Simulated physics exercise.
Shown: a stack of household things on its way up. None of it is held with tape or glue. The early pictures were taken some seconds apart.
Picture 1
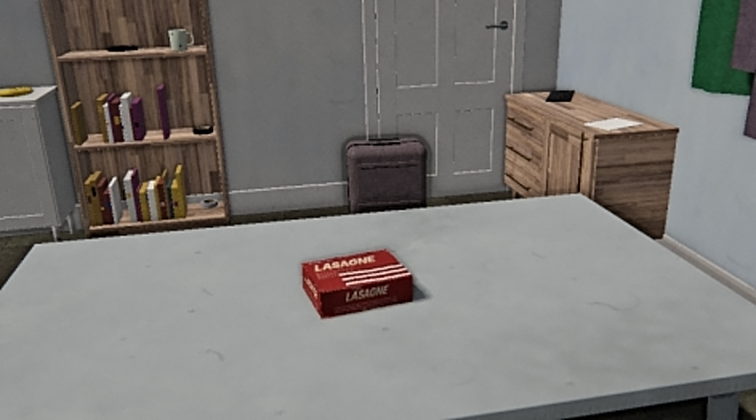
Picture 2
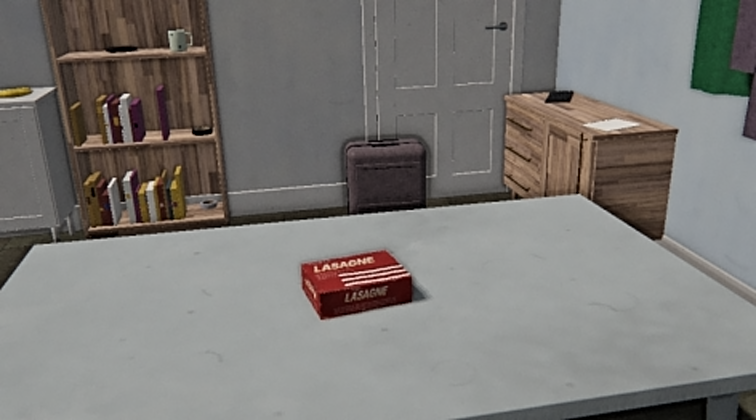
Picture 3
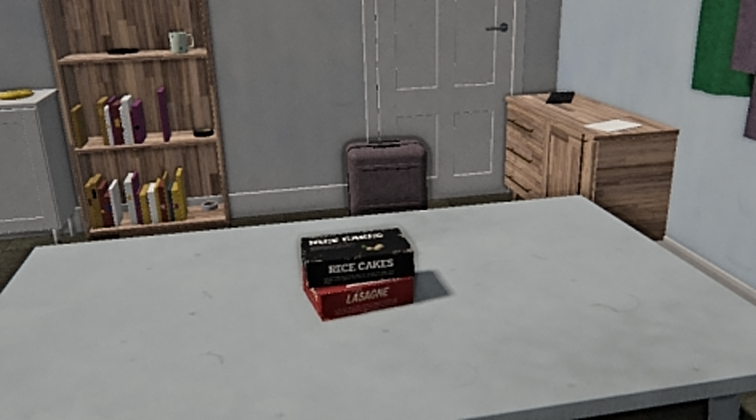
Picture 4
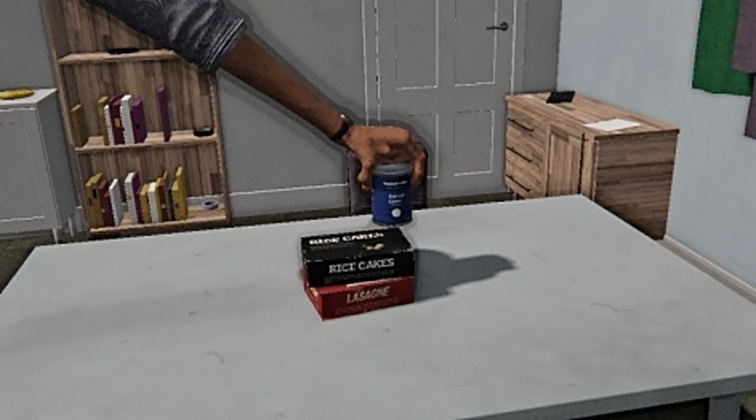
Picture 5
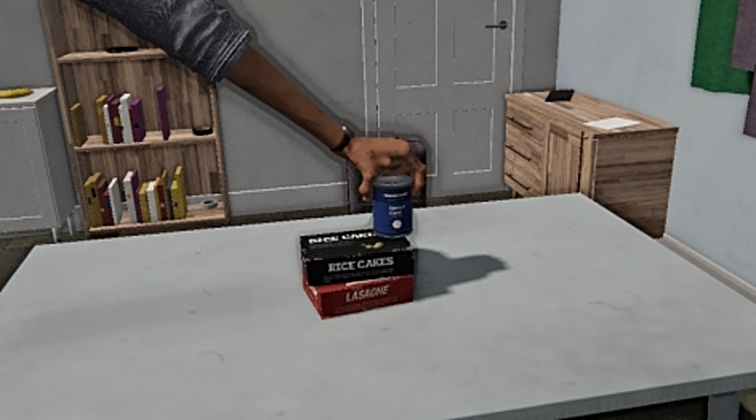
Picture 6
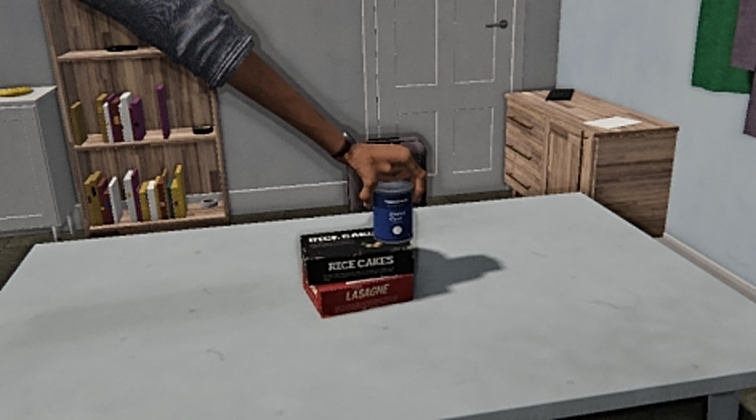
Blue pot being lowered by a hand onto a black rice cakes packet, which appears earlier atop a red lasagne box.
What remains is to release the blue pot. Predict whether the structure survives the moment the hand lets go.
My guess is the pile will stay put.
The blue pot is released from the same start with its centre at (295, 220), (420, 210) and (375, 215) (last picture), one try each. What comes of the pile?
Attempt one, the pile falls over; attempt two, it falls over; attempt three, it survives.
Then, 0.60 s past the last view, nothing moves.
Then, 1.50 s past the last view, blue pot resting near (394, 212).
Finally, all 3 still in place. Final places as the last picture's camera would see them, blue pot near (394, 213). The pile holds.
